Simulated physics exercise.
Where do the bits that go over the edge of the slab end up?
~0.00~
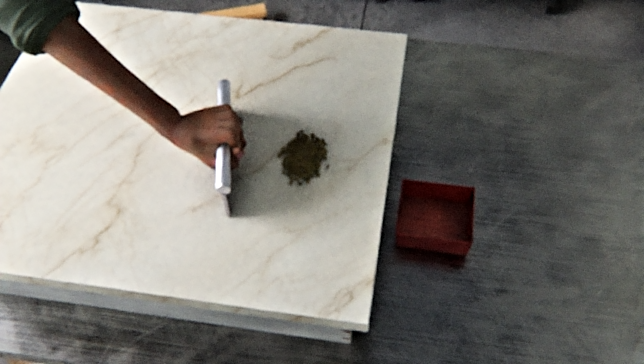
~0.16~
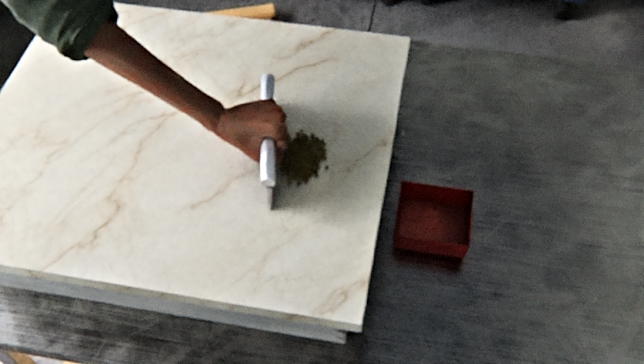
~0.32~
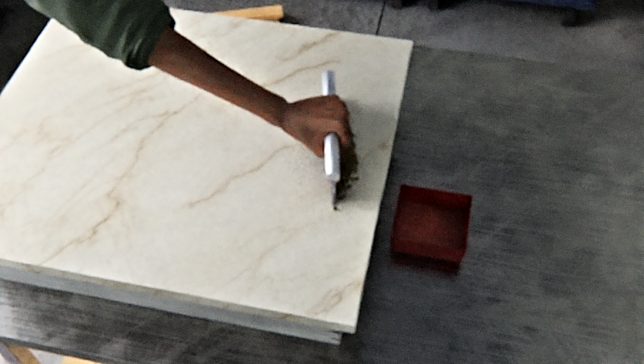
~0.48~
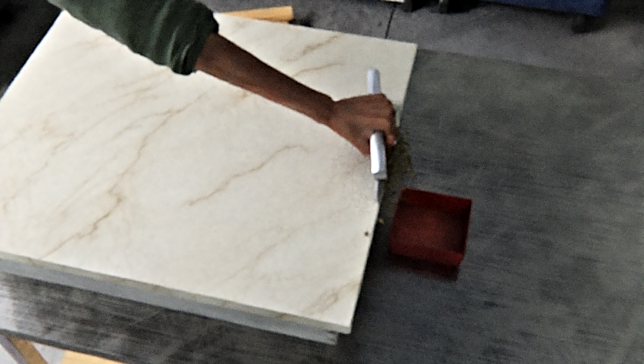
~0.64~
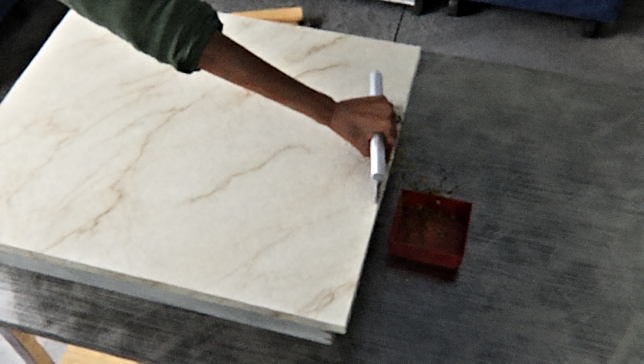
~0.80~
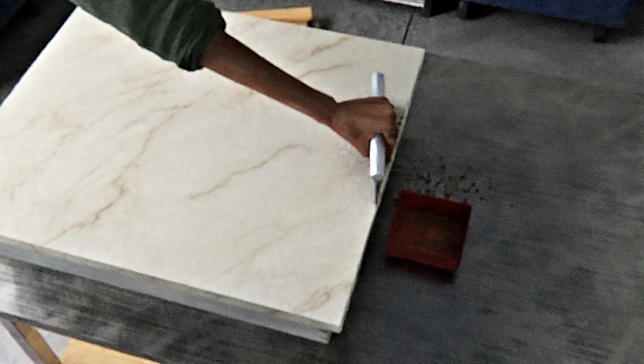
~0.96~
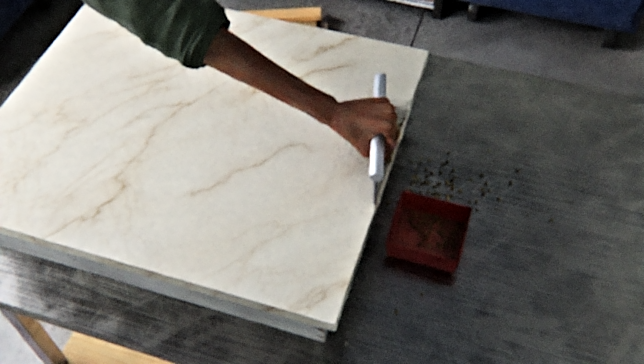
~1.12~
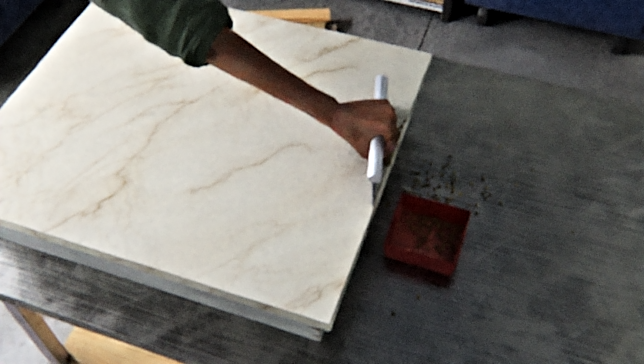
They are split between two places, with a good share landing in the red tin and another large share missing it and lying scattered on the grey surface.
